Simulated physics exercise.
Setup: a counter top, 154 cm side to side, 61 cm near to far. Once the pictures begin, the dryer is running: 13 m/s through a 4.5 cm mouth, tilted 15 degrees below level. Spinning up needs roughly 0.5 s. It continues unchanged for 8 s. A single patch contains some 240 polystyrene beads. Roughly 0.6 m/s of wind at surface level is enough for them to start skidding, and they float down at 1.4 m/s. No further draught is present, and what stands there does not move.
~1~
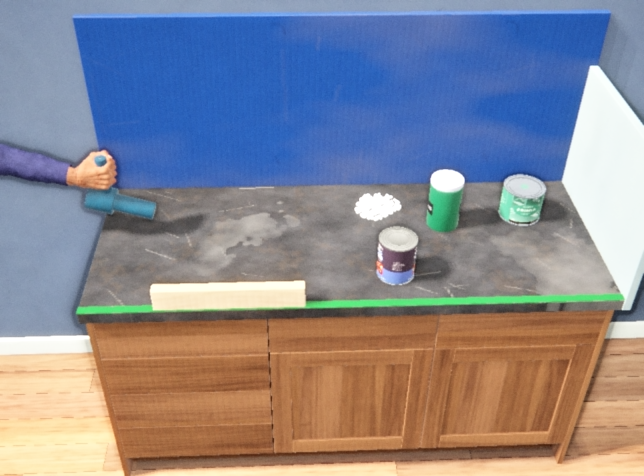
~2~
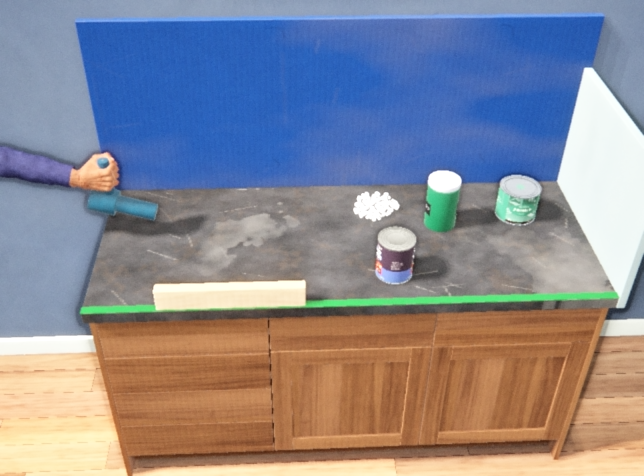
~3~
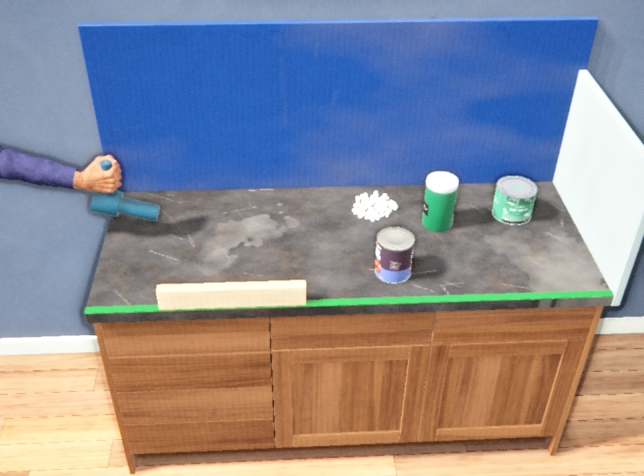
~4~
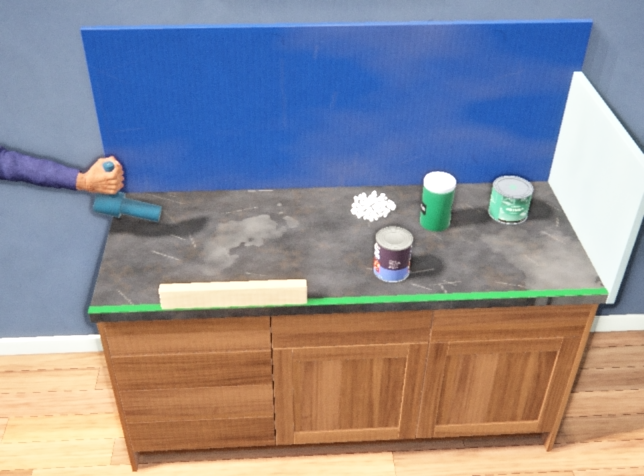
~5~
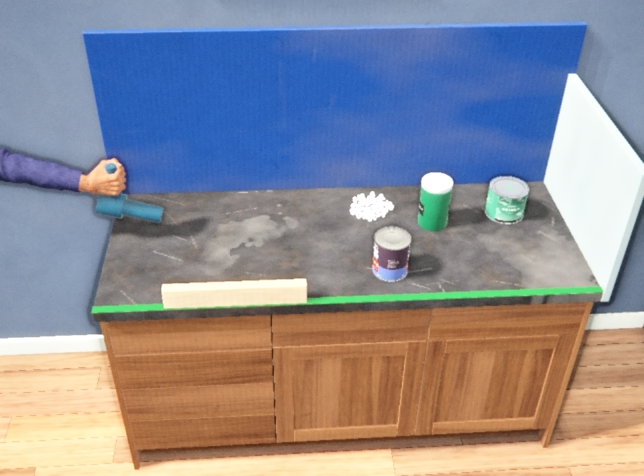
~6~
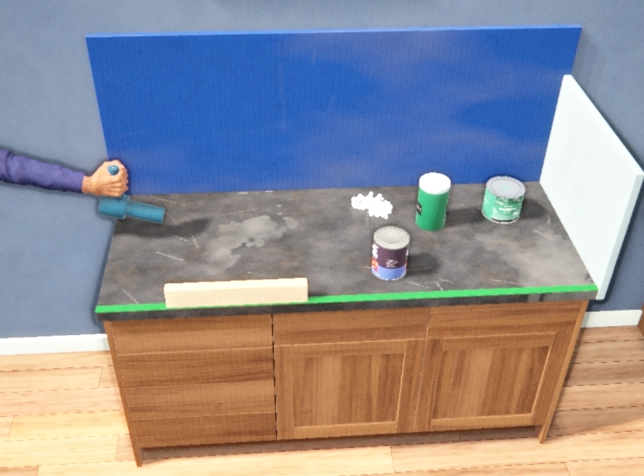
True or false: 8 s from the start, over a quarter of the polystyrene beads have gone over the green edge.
False.
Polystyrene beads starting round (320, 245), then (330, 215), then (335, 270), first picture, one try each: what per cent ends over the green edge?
70 %, 0 %, 100 %.
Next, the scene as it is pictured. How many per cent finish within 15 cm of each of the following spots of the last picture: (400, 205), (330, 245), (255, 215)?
I would say some 0 %, 0 % and 0 % respectively.
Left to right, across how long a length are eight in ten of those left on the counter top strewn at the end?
10 centimetres or so.
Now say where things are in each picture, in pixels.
The middle of the polystyrene beads is near (376, 207), none has stirred yet and the mouth of the dryer is at (154, 211), in the first frame.
The middle of the polystyrene beads is near (378, 205), none has stirred yet and the green edge is centred on (355, 306), in the second frame.
The middle of the polystyrene beads is near (377, 208), none has stirred yet, the top of a jar is at (443, 180) and the top of a tin is at (396, 238), in the third frame.
The middle of the polystyrene beads is near (375, 208) and none has stirred yet, in the fourth frame.
The middle of the polystyrene beads is near (373, 208) and none has stirred yet, in the fifth frame.
The middle of the polystyrene beads is near (374, 205), the farthest in sight from the dryer is at (391, 207) and about 25 % have left their places, in the sixth frame.
Then, 1.2 s after the last picture the count stands so, 0 % are over the green edge; the middle of those still in play is near (547, 196).
Then, 2.1 s after the last picture the count stands so, 0 % are over the green edge; the middle of those still in play is near (541, 204).
Then, 4.0 s after the last picture the count stands so, 0 % are over the green edge; the middle of those still in play is near (541, 203).
Then, 7.6 s after the last picture, at the end, 0 % are over the green edge; the middle of those still in play is near (530, 205).
